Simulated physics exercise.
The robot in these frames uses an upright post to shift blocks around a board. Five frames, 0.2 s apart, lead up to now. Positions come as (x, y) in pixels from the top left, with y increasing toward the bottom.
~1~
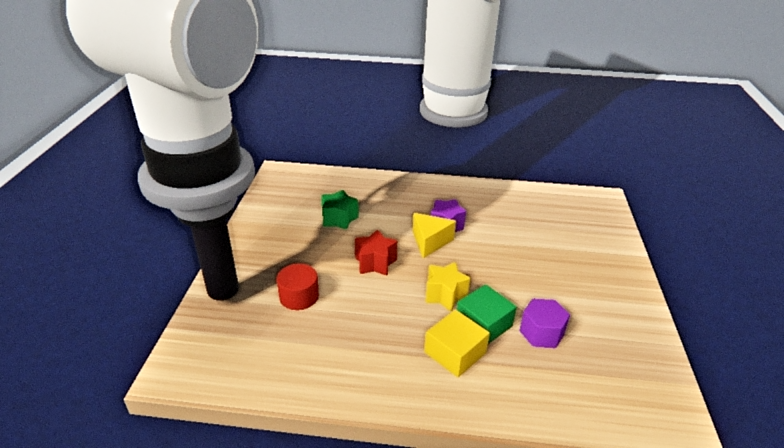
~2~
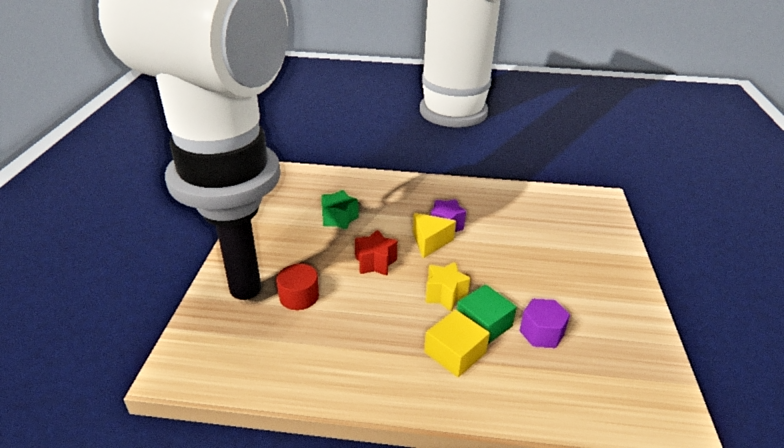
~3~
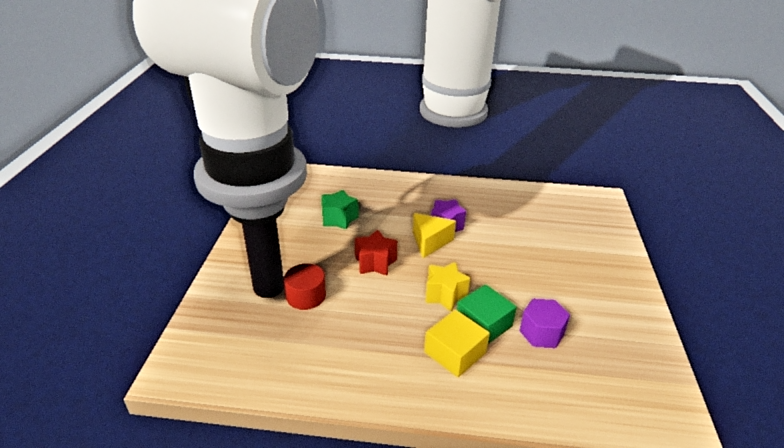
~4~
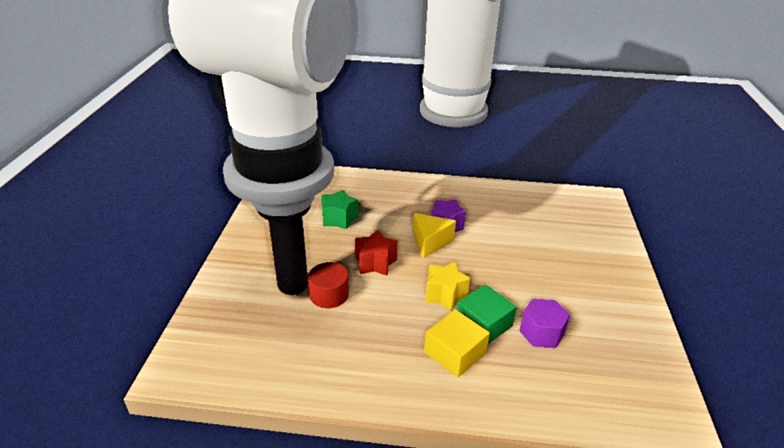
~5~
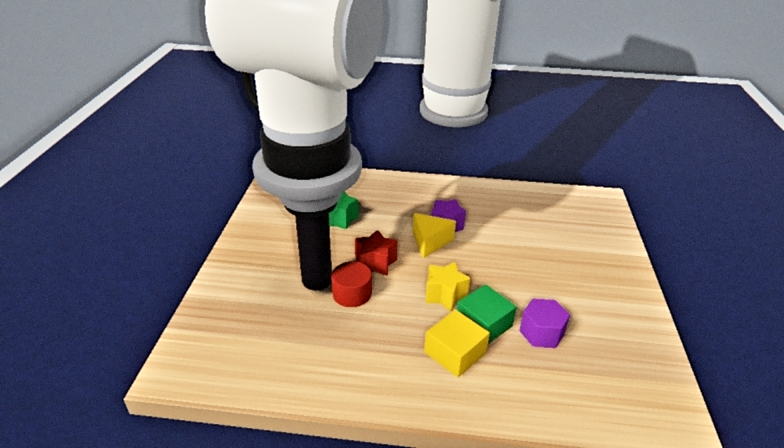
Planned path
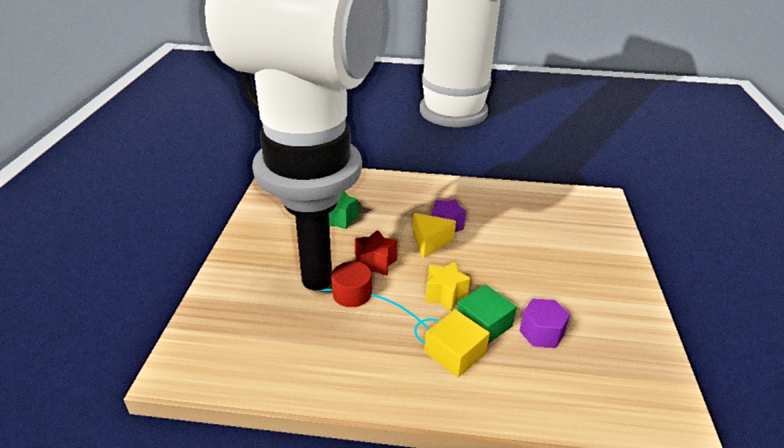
Robot arm with a black post moving right across a wooden board, pushing a red cylinder toward a red star.
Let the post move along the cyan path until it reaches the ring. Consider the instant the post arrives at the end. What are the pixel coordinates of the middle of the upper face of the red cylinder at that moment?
By then it is at (470, 306).
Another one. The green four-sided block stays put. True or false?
My answer: False.
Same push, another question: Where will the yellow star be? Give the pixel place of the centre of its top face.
At (469, 276).
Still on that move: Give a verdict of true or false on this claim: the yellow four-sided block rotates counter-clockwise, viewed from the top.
The claim does not hold.
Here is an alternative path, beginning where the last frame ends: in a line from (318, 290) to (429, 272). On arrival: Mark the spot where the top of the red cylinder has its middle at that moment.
Its top middle: (409, 279).
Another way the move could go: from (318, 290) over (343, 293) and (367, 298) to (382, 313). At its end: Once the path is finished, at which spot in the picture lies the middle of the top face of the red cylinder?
The middle of its upper face will lie at (418, 287).
Path on the board, from (318, 290) via (361, 292) and (400, 306), ending at (432, 332).
What follows on the original path. One third of the way, post (363, 285); red cylinder (397, 279).
Two thirds of the way, post (401, 299); red cylinder (438, 292); yellow star (463, 276), turned 50° anticlockwise.
At the end, post (433, 323); red cylinder (470, 306); yellow star (469, 276), turned 75° anticlockwise; yellow four-sided block (470, 339), turned 45° clockwise; green four-sided block (515, 308), turned 35° anticlockwise.
